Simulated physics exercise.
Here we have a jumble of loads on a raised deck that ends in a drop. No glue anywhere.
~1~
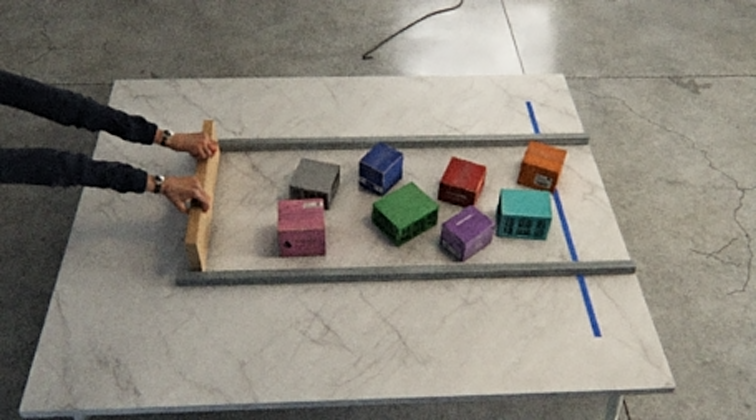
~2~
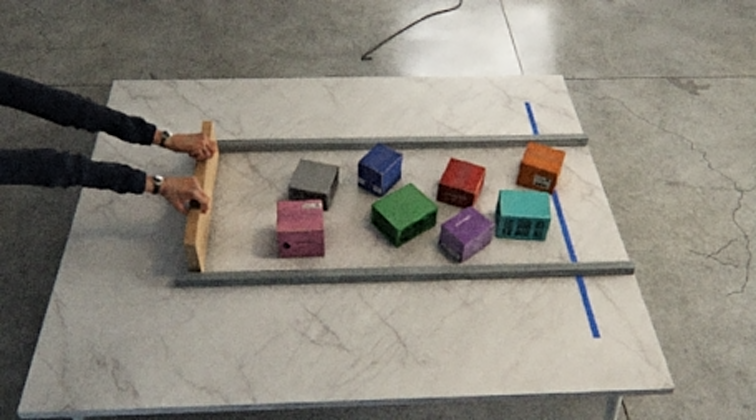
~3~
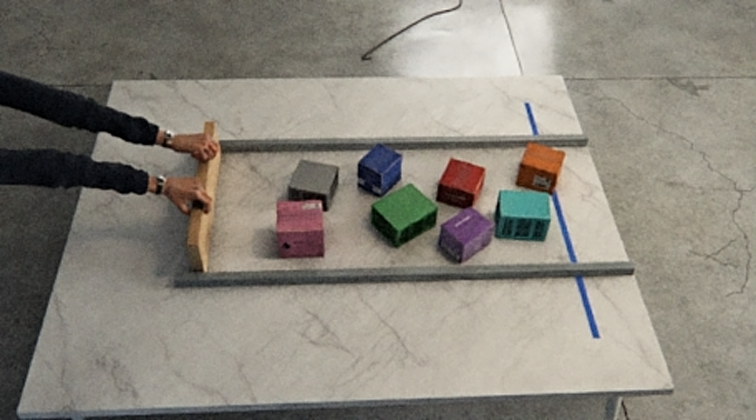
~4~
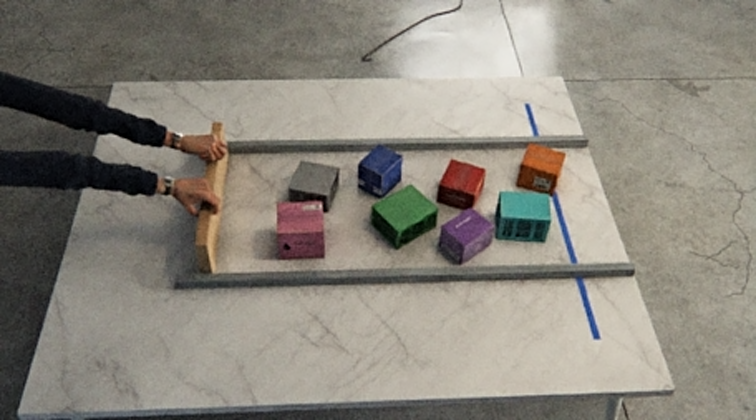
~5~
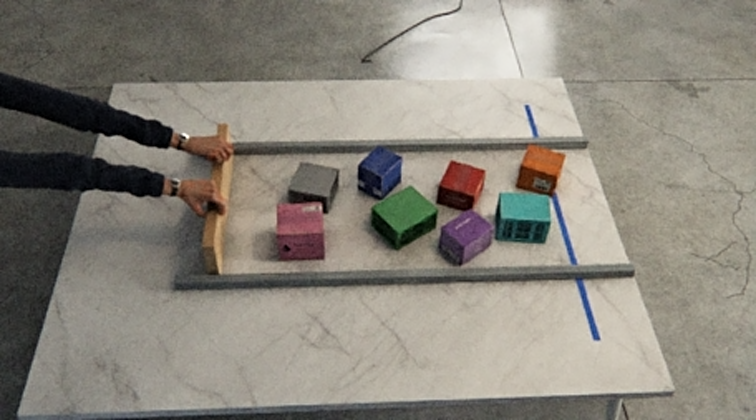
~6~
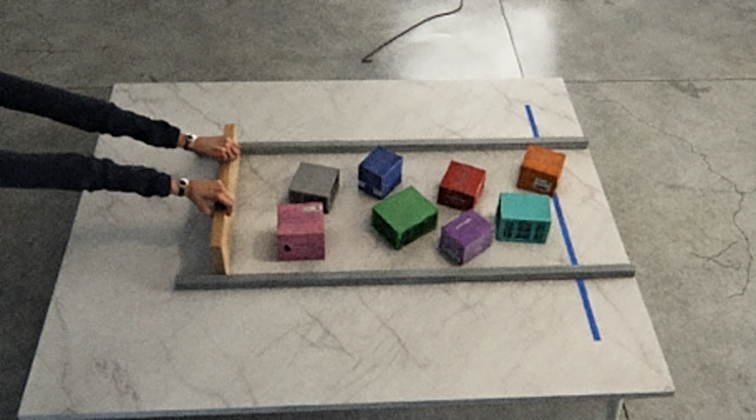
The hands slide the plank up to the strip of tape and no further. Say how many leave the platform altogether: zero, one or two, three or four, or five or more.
The number that fall off is five or more.
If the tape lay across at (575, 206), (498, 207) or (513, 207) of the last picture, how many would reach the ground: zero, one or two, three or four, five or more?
One after another: More than four; 1 or 2; one to two.
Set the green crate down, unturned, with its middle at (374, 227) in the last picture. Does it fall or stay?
The green crate goes over.
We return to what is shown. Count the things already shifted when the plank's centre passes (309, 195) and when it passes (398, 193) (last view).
The counts are 2 and 6.
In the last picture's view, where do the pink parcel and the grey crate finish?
The pink parcel at (593, 226), the grey crate at (573, 178).
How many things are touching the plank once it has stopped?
That makes 2.
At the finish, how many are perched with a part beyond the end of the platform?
The number is 0.
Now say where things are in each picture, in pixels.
In the first picture, orange parcel (542, 167); turquoise crate (524, 214); red box (463, 183); plank (204, 194); tape (558, 202).
In the second picture, turquoise crate (522, 215); grey crate (314, 185).
In the third picture, red box (461, 184); purple box (466, 235).
In the fourth picture, orange parcel (541, 170); blue box (380, 172).
In the fifth picture, turquoise crate (522, 218); green crate (404, 218).
In the sixth picture, orange parcel (541, 171); turquoise crate (523, 218); red box (462, 187); plank (226, 197); tape (558, 206).
Soon after, none off yet; orange parcel at rest near (541, 171); turquoise crate at rest near (523, 218); red box at rest near (462, 187).
After that, none off yet; orange parcel displaced about its own width near (572, 169); turquoise crate displaced about its own width near (555, 215); red box displaced well along near (534, 174).
In the end, the number that fall off is five or more; gone, blue box, green crate, purple box, red box, turquoise crate and orange parcel.
